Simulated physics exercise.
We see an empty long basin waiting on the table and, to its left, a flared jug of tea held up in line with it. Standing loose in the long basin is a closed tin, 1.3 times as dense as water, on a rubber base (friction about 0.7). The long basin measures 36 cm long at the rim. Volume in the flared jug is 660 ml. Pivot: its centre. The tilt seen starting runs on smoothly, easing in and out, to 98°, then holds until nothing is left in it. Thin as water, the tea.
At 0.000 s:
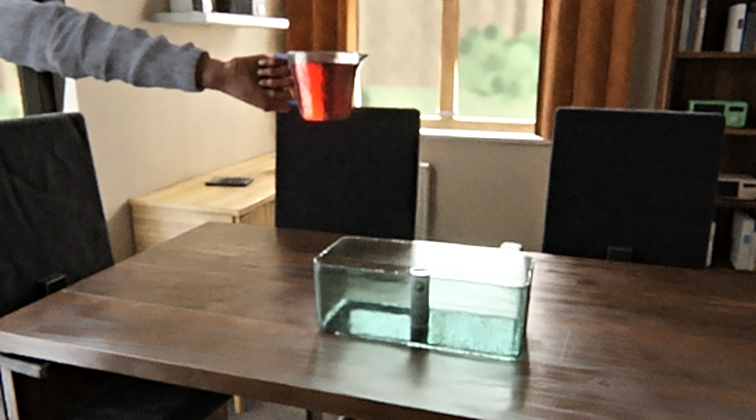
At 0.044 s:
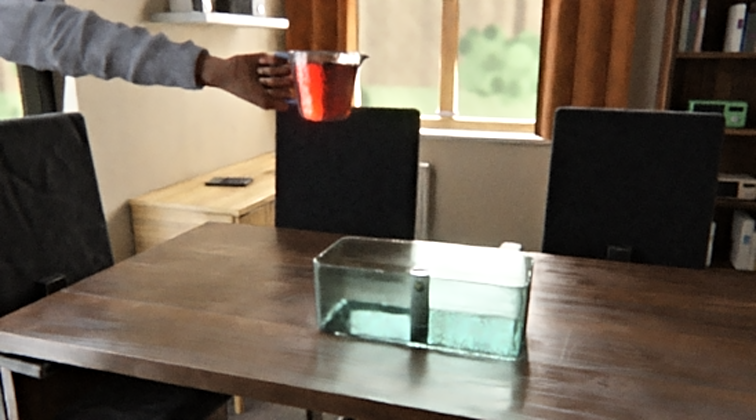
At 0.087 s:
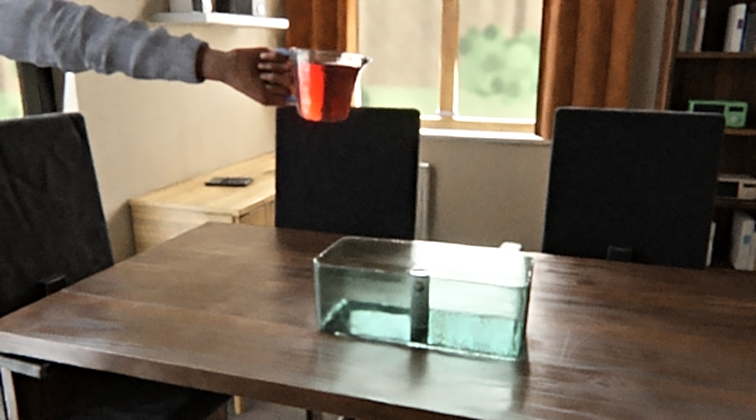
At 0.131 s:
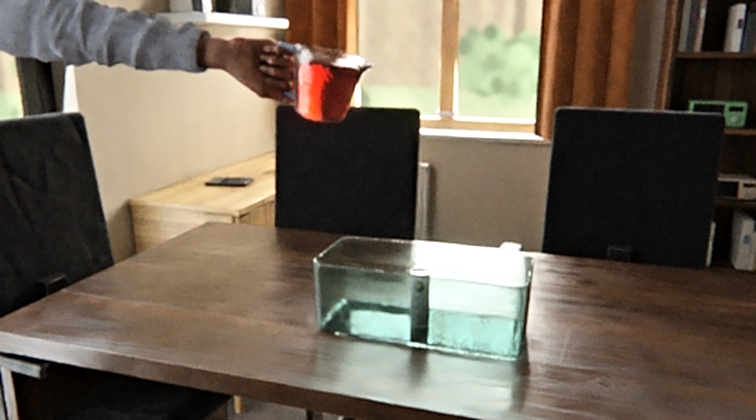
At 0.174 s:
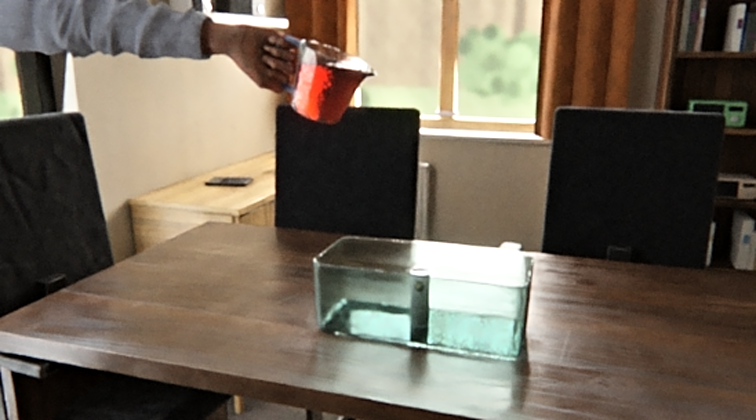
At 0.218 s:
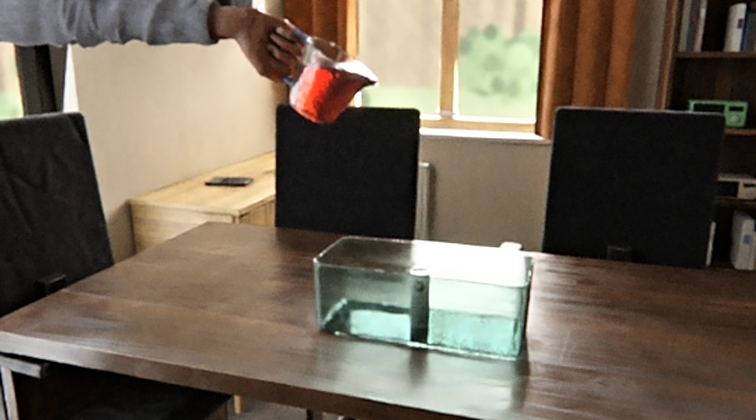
A hand at the left holds a clear jug of red liquid level above a dark wooden table, where a long glass basin stands with a small dark tin inside. Slowly at first, then faster, the hand tilts the jug to the right, lowering its spout as the liquid shifts toward it.
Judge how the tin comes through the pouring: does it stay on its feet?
No, it tips.
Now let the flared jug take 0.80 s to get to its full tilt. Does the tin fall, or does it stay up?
Outcome - the tin remains standing.
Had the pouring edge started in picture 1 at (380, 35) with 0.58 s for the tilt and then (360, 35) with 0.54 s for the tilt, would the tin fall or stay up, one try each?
Trial 1 - tin stays standing; trial 2 - tin tips.
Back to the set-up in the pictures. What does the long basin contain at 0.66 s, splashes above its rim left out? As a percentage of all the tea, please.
I'd put it at roughly 60 per cent.
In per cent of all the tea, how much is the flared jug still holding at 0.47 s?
44 %.
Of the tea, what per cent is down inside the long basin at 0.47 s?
Roughly 4 per cent.
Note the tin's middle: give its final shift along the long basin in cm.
In the end the tin's centre has shifted about 11.5 centimetres.
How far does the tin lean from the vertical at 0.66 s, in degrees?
Roughly 0°.
Then, 0.47 s in, the tilt is 92° and 44 per cent is still to pour; the tin stands where it began.
Then, 0.66 s in, the tilt is 98° and 9 per cent is still to pour; the tin stands where it began.
Then, 0.85 s in, the tilt is 98° and 1 per cent is still to pour; the tin leans 16°.
Then, 1.06 s in, the tilt is 98° and 0 per cent is still to pour; the tin lies on its side.
Finally, the tin lies on its side.
